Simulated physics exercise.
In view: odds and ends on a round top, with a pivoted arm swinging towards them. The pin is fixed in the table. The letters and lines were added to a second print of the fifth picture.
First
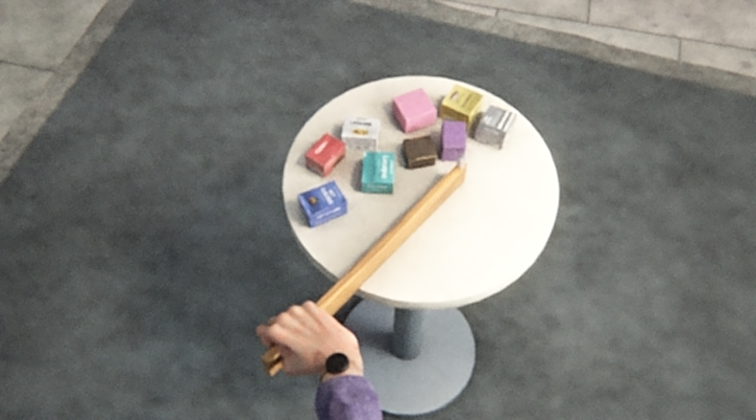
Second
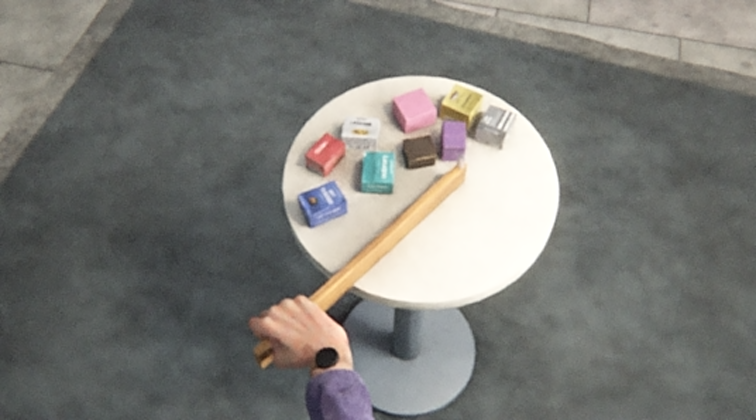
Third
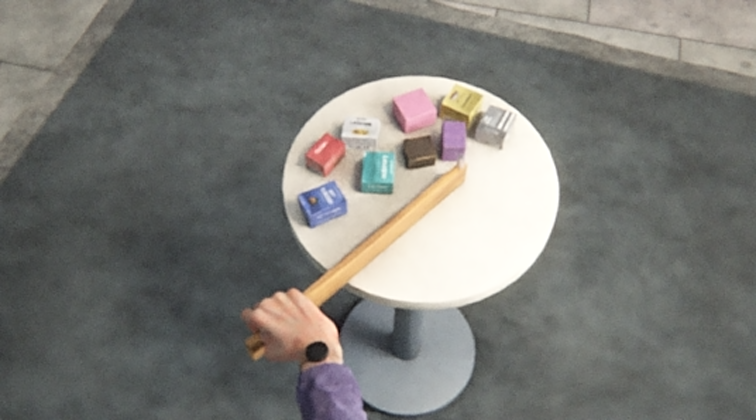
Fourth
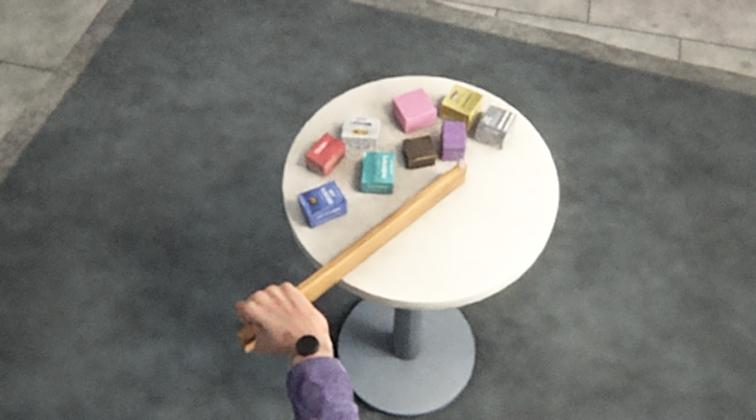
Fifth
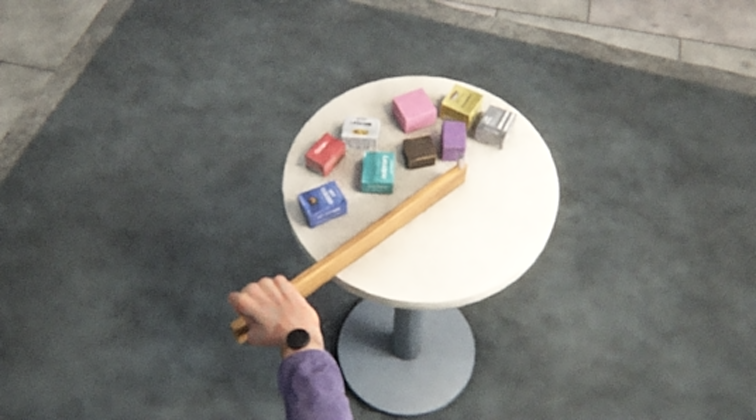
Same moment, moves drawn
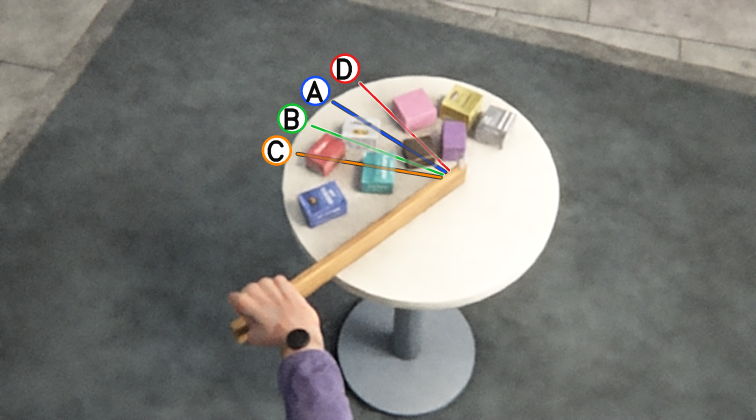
A hand slowly swings a wooden bar slightly left across a round table beside small coloured boxes.
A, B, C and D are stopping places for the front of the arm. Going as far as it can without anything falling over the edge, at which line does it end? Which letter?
Nothing falls up to B.
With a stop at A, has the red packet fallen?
Yes.
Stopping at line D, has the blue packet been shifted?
Yes.
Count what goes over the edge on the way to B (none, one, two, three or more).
By then, none.
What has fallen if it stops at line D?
It is the red packet.
On the marked copy, A at (388, 136); B at (376, 150); C at (368, 165); D at (403, 125).
Following B. Soon after the start, arm (367, 188); blue packet (321, 194); grey box (496, 127).
Later, arm (364, 155); red packet (325, 127); blue packet (326, 148).
In the end, arm (372, 134); red packet (341, 96); blue packet (343, 119); nothing has fallen.
As for the rest, A drops the red packet; C is safe but short; D drops the red packet.
